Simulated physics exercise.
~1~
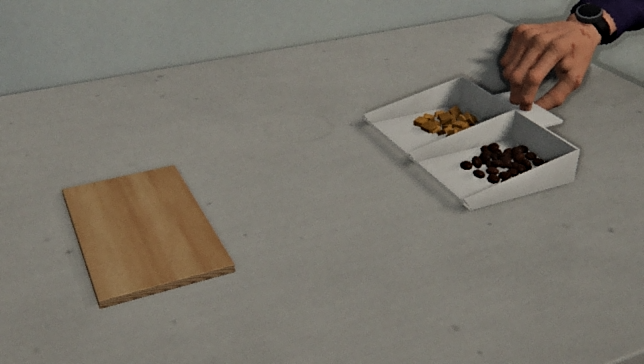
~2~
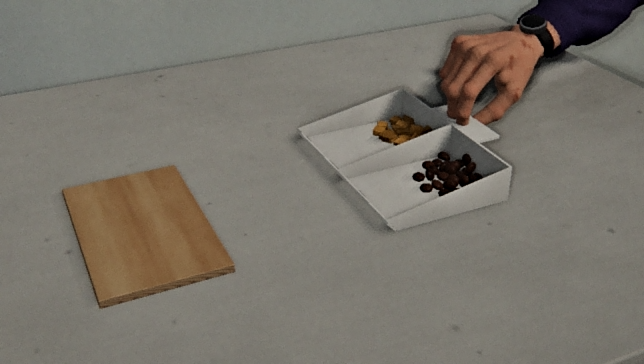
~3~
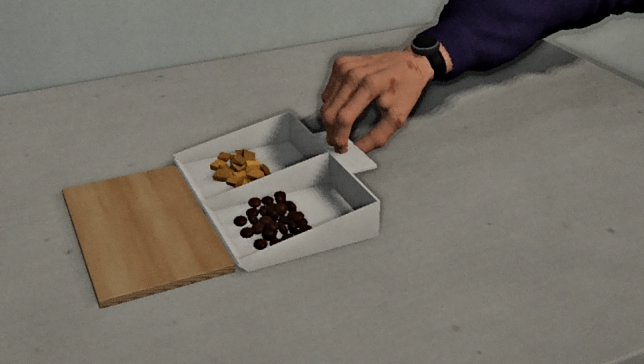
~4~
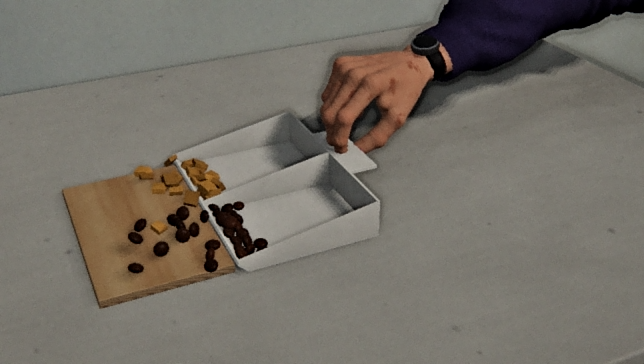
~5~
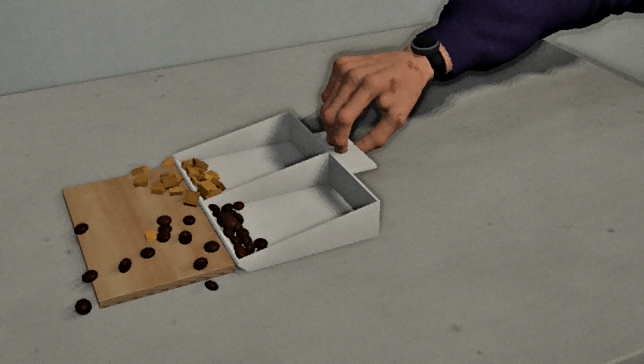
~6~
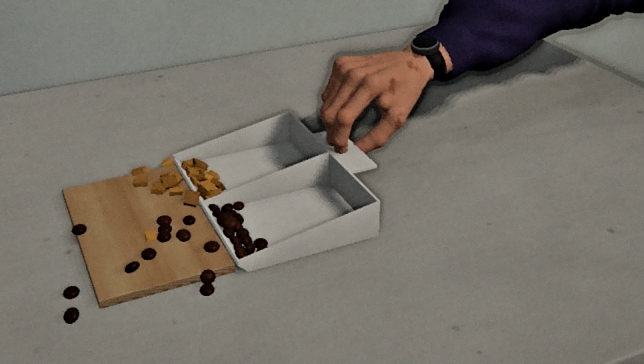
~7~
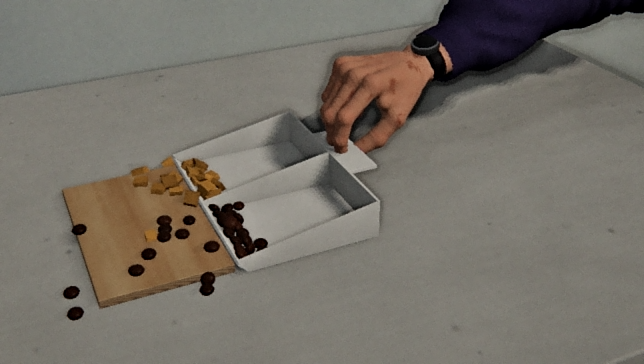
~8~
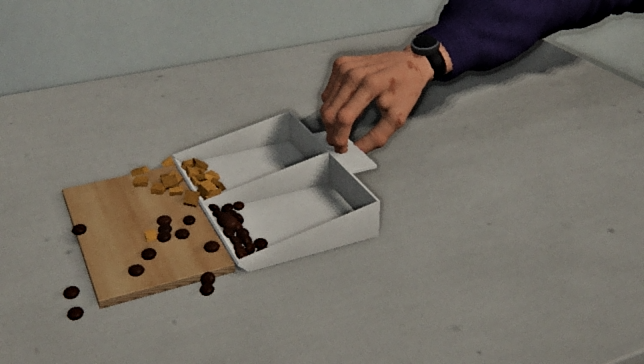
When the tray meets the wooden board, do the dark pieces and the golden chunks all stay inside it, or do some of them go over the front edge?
Some of the dark pieces and some of the golden chunks go over the front edge of the tray.
A divided white tray holding golden chunks and dark round pieces slides left, pushed by a hand, until it stops at a flat wooden board. Some of both piles spills forward onto the board, a few dark pieces reach the table, and the rest stays in the tray.
